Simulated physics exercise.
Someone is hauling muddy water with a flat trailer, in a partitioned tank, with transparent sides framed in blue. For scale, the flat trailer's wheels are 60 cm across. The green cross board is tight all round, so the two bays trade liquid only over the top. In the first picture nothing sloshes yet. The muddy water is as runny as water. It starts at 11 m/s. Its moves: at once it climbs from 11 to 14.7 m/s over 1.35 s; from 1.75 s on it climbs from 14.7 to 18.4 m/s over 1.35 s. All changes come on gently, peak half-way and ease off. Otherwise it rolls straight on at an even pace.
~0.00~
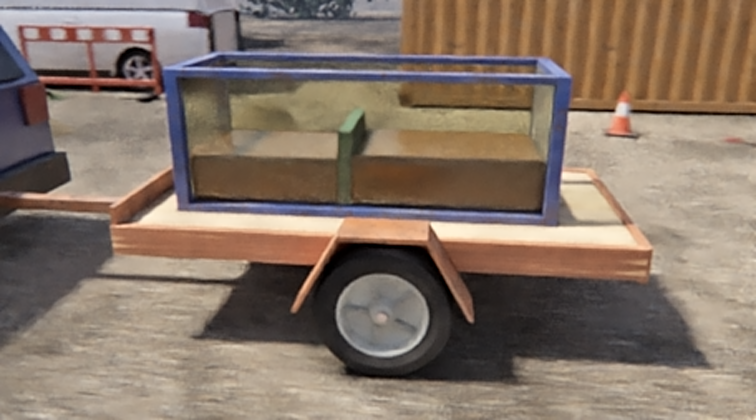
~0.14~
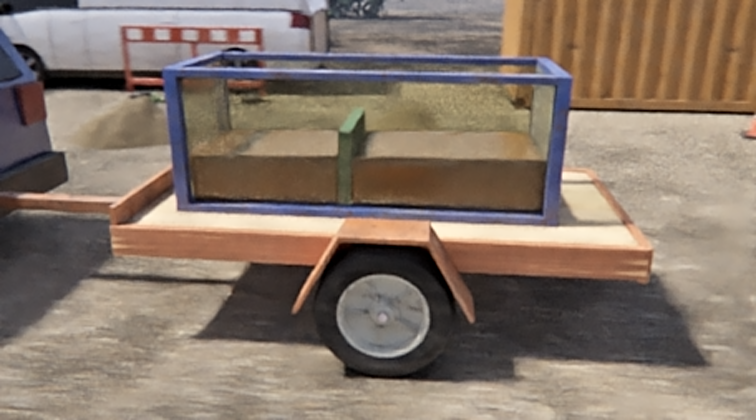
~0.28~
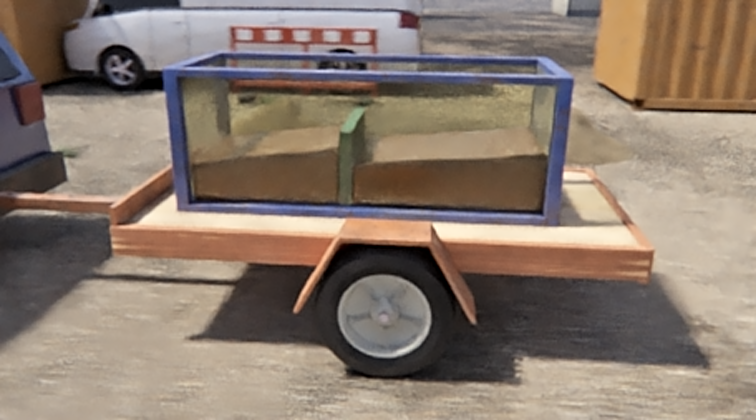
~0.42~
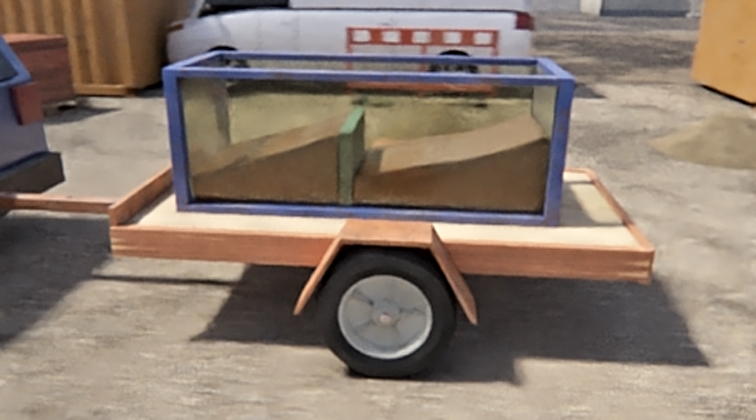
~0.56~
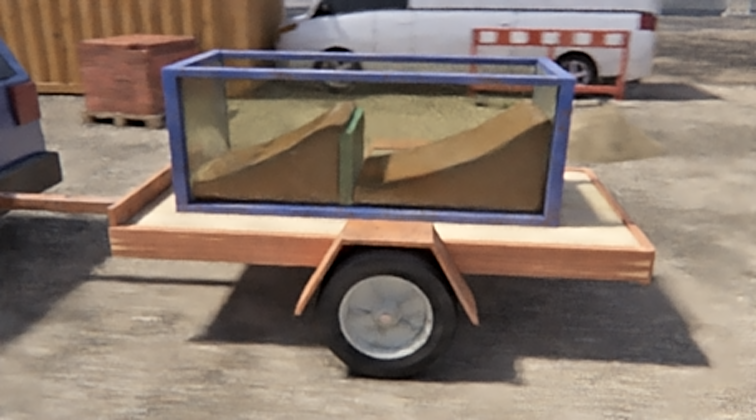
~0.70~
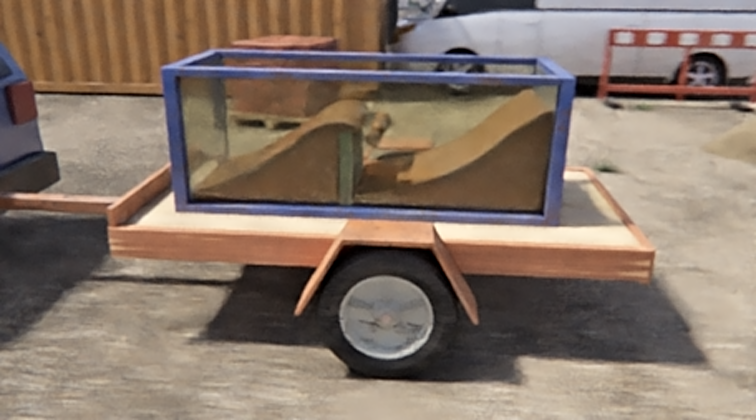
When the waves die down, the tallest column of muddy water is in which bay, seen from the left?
It is deepest in the second one.
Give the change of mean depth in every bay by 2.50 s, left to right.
From the left: 3 down, 1 up.
By 1.50 s the mean depths from the left are 22, 25 cm.
By 2.50 s the mean depths from the left are 21, 25 cm.
By 3.60 s the mean depths from the left are 22, 25 cm; 3 per cent is out, over the back.
By 6.09 s the mean depths from the left are 22, 25 cm; 3 per cent is out, over the back.
